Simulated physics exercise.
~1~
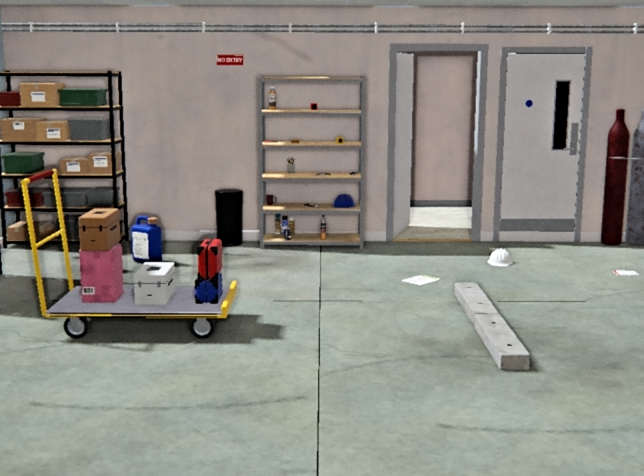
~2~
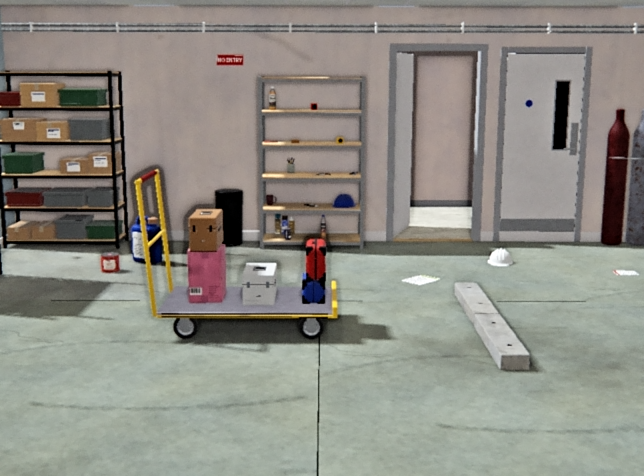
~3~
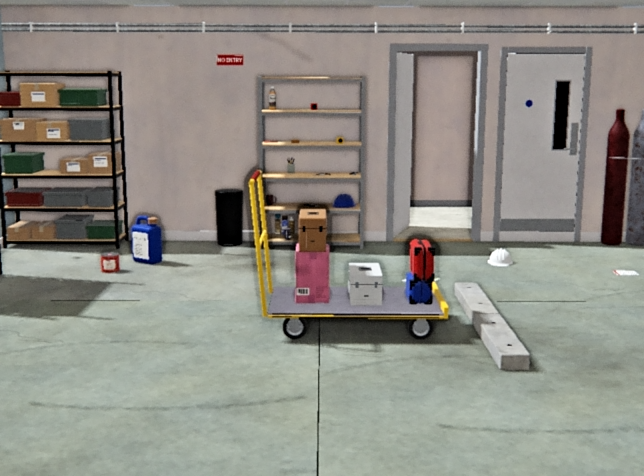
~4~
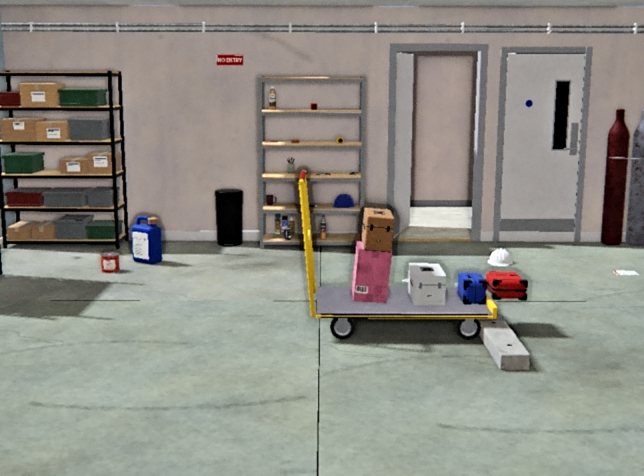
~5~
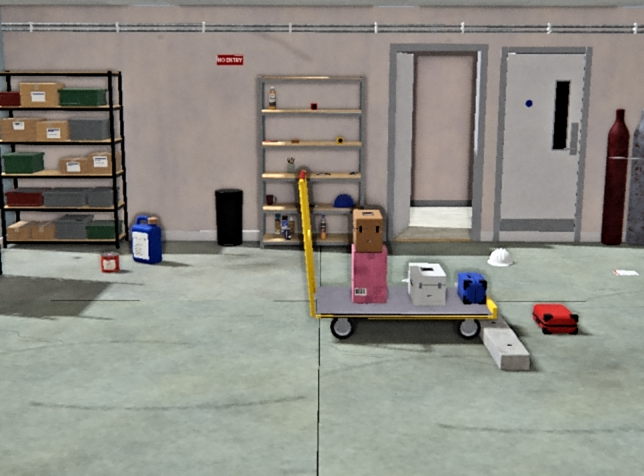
A loaded flatbed trolley rolls right into a kerb and stops, throwing the red suitcase onto the floor.
